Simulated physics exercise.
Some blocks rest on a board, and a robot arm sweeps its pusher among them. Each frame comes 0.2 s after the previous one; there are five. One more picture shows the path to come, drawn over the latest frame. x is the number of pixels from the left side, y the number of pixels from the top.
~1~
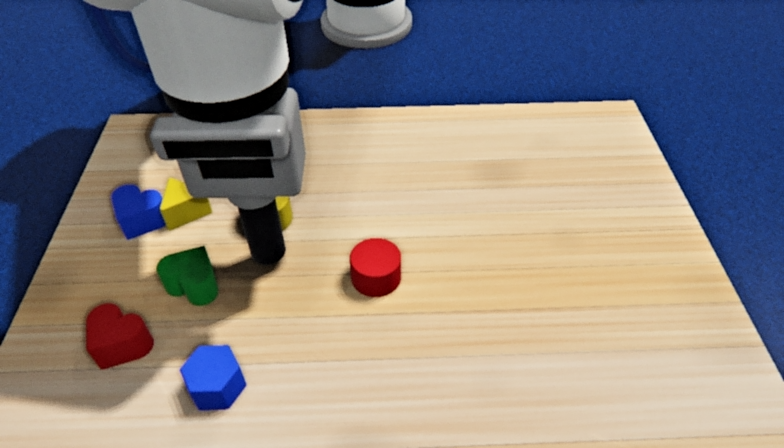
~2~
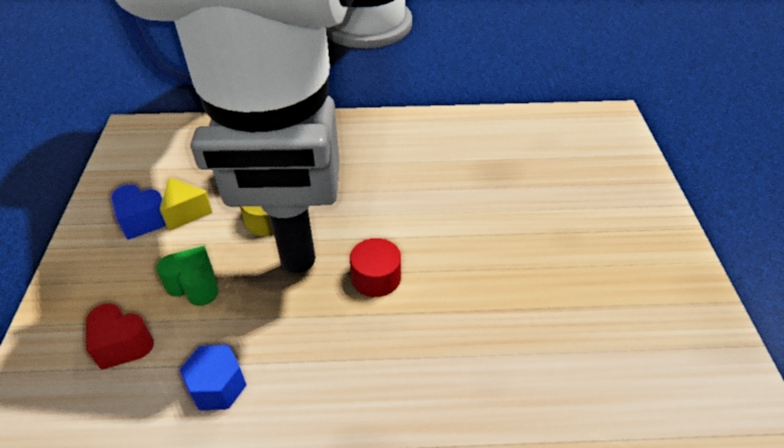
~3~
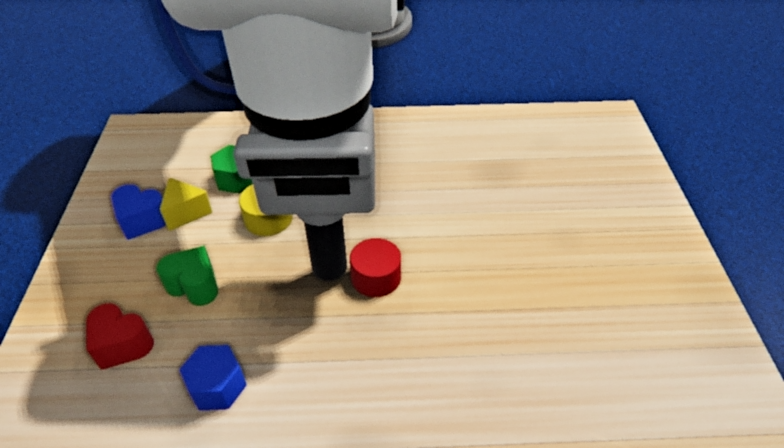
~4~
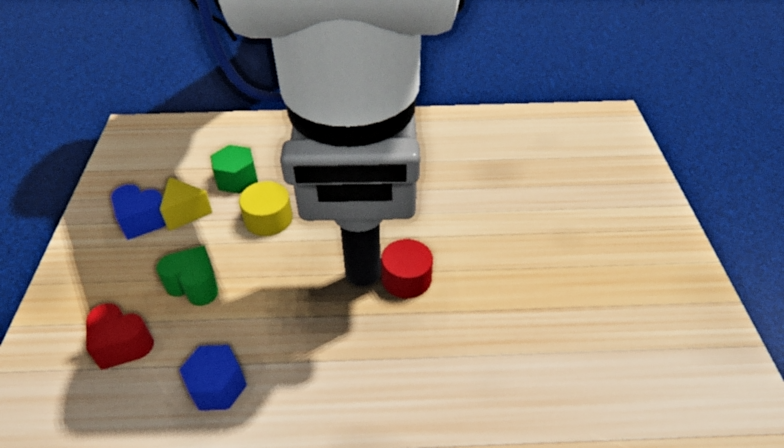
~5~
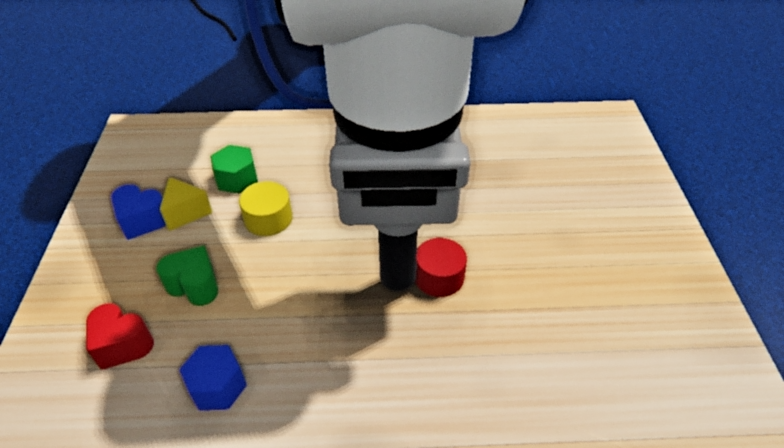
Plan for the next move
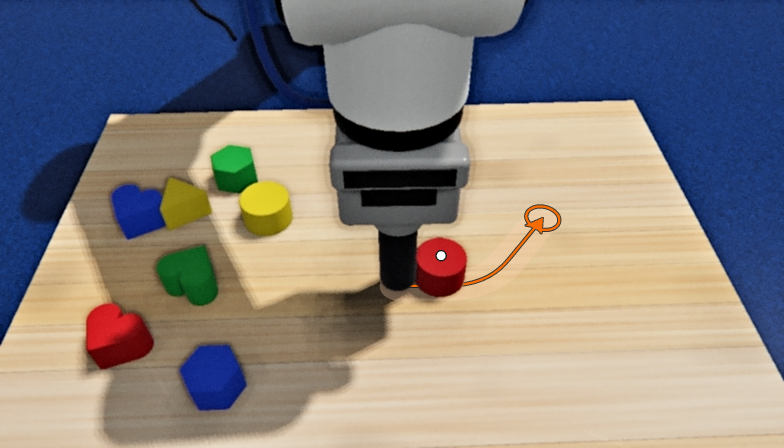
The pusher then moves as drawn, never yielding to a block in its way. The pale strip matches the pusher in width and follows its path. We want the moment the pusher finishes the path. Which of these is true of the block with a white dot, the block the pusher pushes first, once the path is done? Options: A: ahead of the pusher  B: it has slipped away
My answer is option A.
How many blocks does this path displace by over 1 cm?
1 block.
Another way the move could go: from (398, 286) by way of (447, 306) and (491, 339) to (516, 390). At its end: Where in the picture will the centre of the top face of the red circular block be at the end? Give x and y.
At pixel (471, 255).
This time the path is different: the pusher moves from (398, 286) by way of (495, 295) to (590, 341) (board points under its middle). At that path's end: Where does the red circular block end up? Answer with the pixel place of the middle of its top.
Put as a pixel place, it's (510, 242).
Drawn move, from (398, 286) via (465, 284) and (512, 255), ending at (543, 218); the dot is on the red circular block.
What follows on the original path. One third of the way, pusher at (466, 277); red circular block at (500, 243).
Two thirds of the way, pusher at (514, 247); red circular block at (542, 211).
At the end, pusher at (545, 210); red circular block at (578, 181).
